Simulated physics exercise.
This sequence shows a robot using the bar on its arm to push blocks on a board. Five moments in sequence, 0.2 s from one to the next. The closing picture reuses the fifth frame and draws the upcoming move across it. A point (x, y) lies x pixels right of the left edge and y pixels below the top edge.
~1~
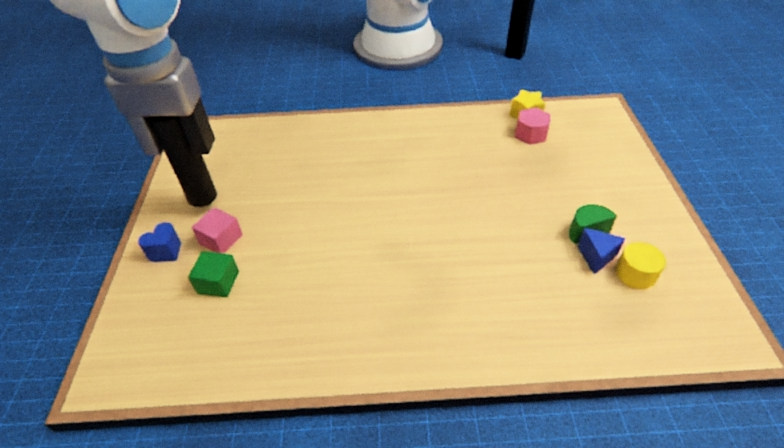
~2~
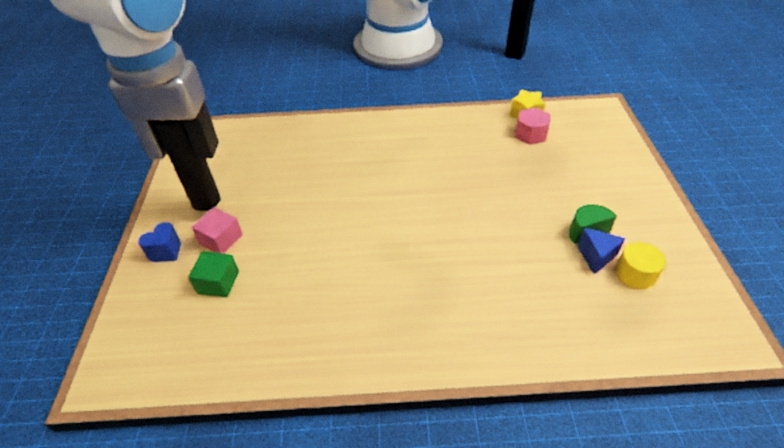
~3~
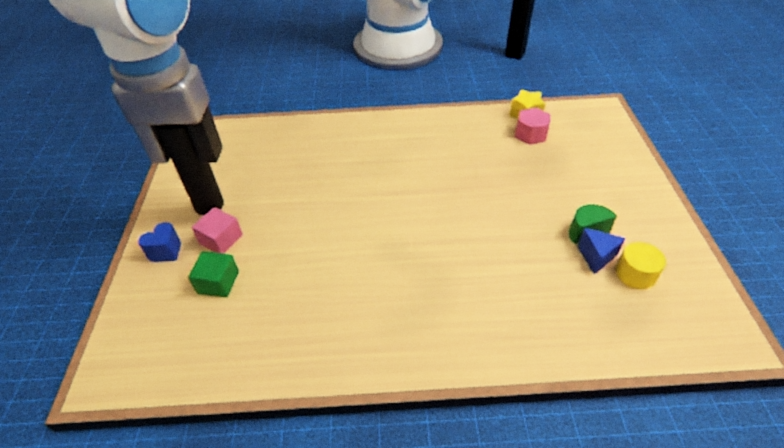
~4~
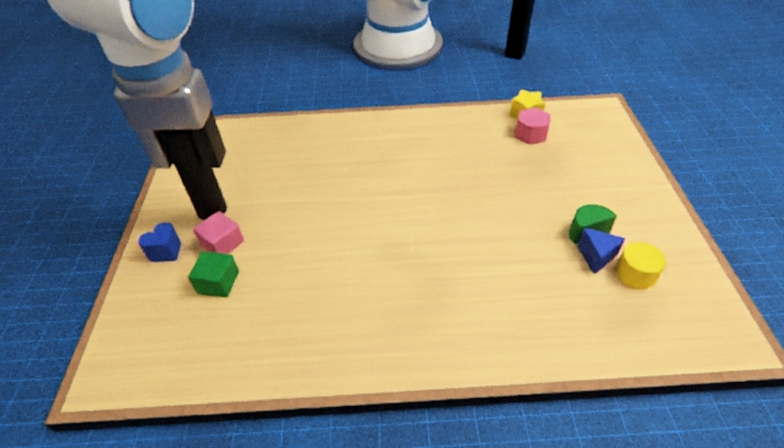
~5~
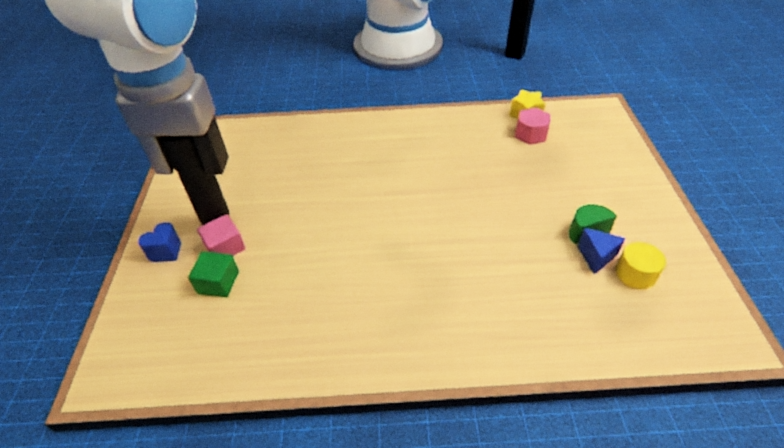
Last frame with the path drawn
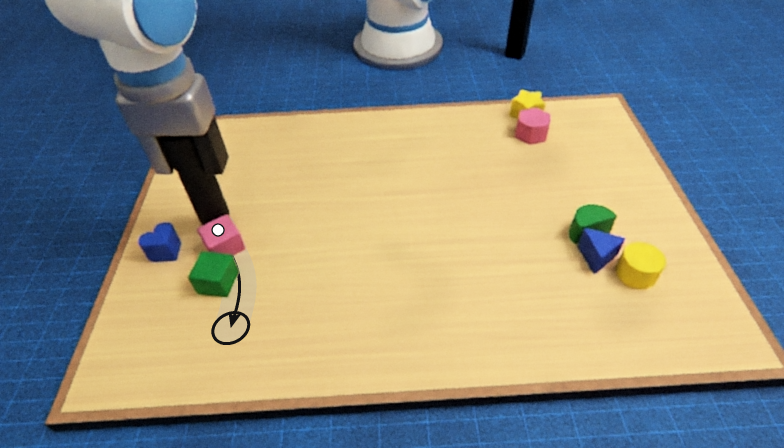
Robot arm lowering its black bar toward a pink block and nudging it slightly nearer the green block on a wooden board.
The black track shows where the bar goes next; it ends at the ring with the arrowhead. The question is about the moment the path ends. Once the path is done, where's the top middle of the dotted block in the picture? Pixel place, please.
Top centre: (204, 348).
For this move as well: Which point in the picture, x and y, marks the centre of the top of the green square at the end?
The centre of its top will be at (165, 374).
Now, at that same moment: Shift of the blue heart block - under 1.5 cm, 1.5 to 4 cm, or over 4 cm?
It shifts by less than 1.5 cm.
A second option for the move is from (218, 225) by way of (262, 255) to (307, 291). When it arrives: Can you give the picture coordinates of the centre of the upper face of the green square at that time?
It should be at about (201, 284).
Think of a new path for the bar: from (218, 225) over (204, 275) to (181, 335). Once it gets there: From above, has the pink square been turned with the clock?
No, I don't think so.
The drawn path runs from (218, 225) through (231, 254) and (240, 287) to (231, 328); the dot is on the pink square.
The first path, step by step. One third of the way, bar (227, 245); green square (204, 293); pink square (222, 264), turned 35° clockwise.
Two thirds of the way, bar (236, 278); green square (191, 330), turned 15° clockwise; pink square (222, 303), turned 60° clockwise.
At the end, bar (227, 319); blue heart block not moved; green square (165, 374), turned 25° clockwise; pink square (204, 348), turned 70° clockwise.
